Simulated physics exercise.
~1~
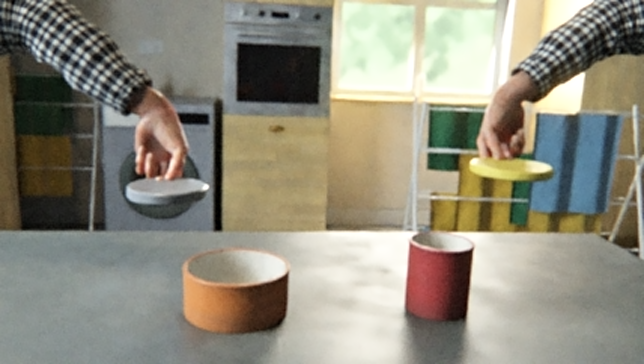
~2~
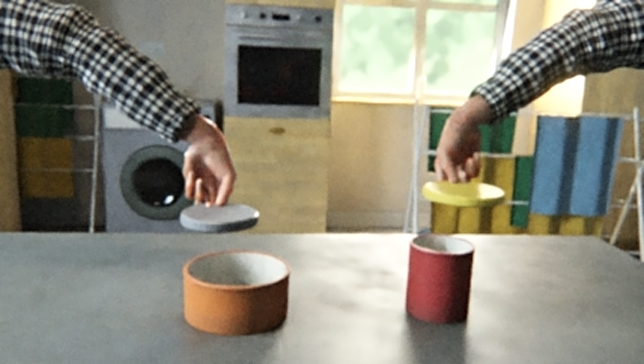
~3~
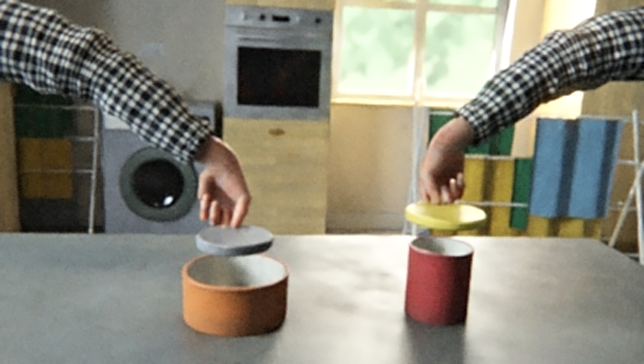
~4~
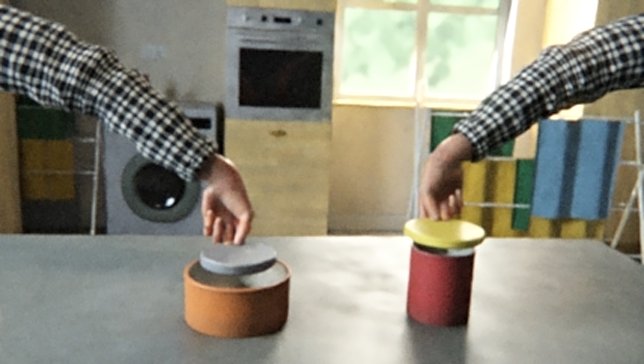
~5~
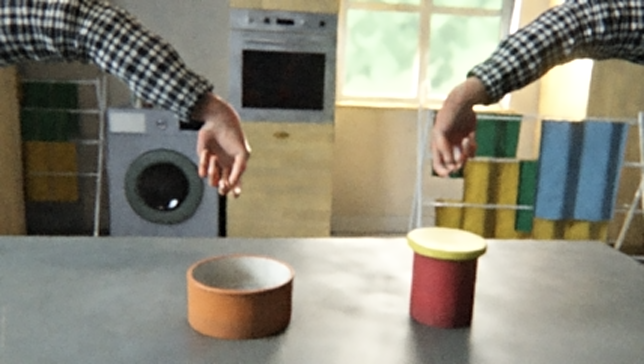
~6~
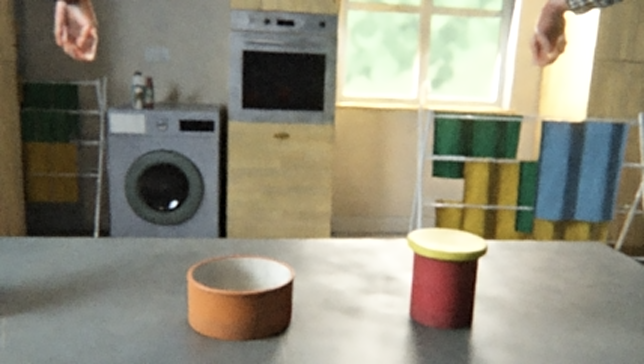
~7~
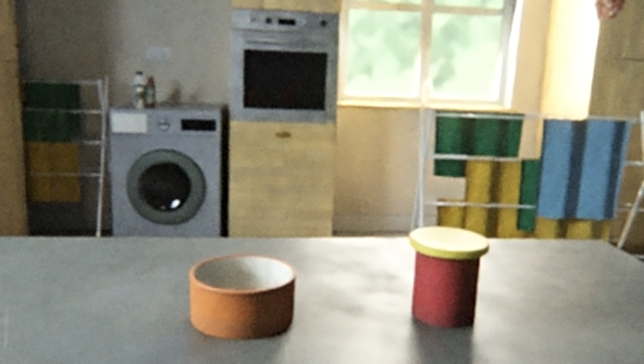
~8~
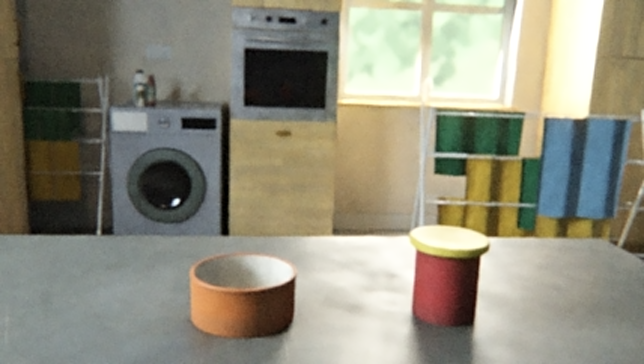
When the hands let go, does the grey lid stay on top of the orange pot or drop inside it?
The grey lid drops inside the orange pot and is lost from view, while the yellow lid stays on top of the red one.
